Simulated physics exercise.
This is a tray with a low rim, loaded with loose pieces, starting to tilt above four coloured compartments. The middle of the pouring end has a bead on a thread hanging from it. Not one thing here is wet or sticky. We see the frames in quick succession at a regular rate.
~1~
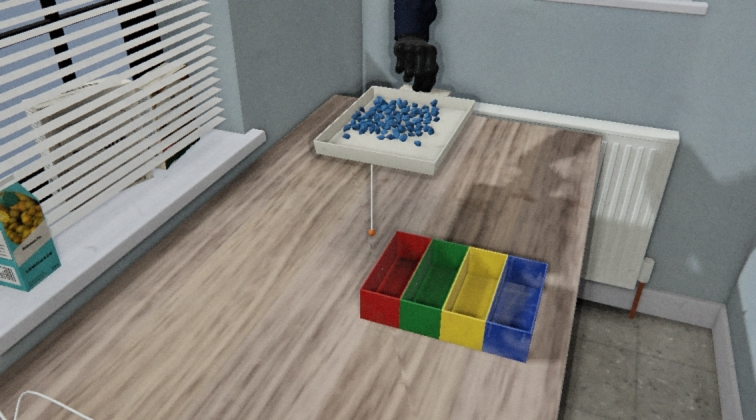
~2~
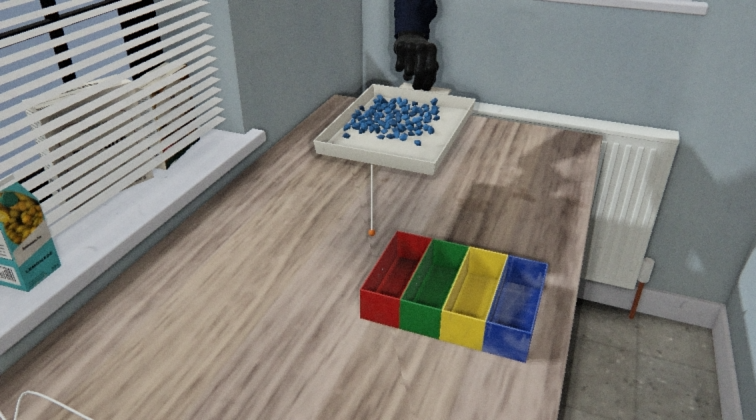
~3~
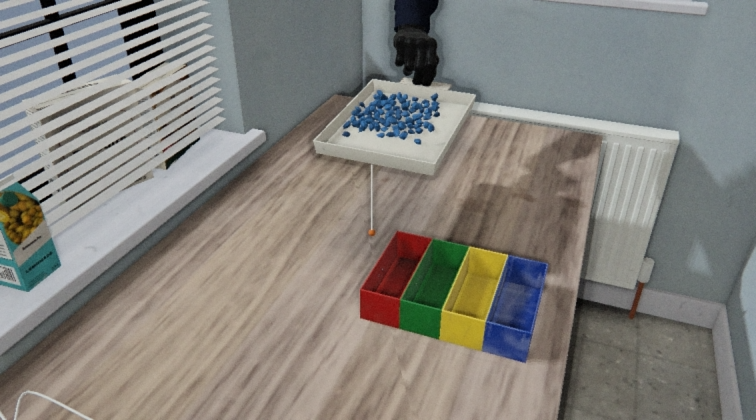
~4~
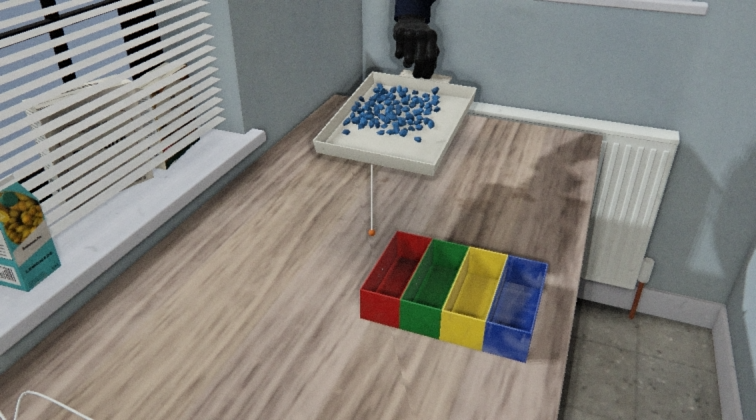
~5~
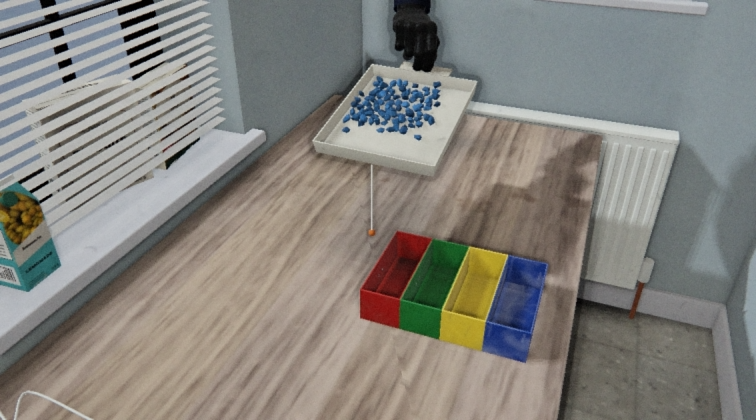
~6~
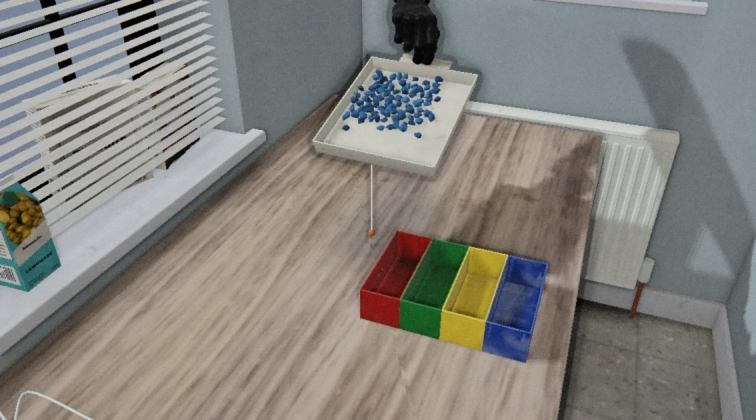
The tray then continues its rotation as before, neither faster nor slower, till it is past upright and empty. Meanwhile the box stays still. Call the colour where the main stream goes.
I call red.
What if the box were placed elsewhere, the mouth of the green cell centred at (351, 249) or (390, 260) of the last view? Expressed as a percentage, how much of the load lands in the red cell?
Close to 10 in a hundred first, close to 30 in a hundred second.
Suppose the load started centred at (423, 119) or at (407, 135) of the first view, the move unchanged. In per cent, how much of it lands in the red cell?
In order, 60 per cent then 50 per cent.
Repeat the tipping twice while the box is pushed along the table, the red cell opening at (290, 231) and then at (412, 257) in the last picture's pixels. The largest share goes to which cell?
So the first one goes to the cell in blue and the second to the red one.
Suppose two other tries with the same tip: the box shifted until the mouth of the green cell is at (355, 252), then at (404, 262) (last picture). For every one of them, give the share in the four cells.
In turn about 100 and about 90 percent.
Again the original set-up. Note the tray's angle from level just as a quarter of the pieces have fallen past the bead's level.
Reading: Some 105°.
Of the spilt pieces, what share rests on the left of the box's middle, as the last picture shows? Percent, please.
Share on the left: Near 100 %.
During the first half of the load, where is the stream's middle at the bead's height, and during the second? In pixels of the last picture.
Starting near (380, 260), moving on to near (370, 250).
Soon, tray tipped steeply; nearly all on the tray; a stray few falling or outside the box.
A while on, tray tipped right over; most on the tray; a small part in the red cell; a small part in the green cell; a small part falling or outside the box.
Towards the end, tray tipped past a quarter turn; about half in the red cell; a small part in the green cell; a stray few in the yellow cell; about half falling or outside the box.
Finally, tray tipped past a quarter turn; about half in the red cell; a small part in the green cell; a stray few in the yellow cell; none in the blue cell; about half outside the box.
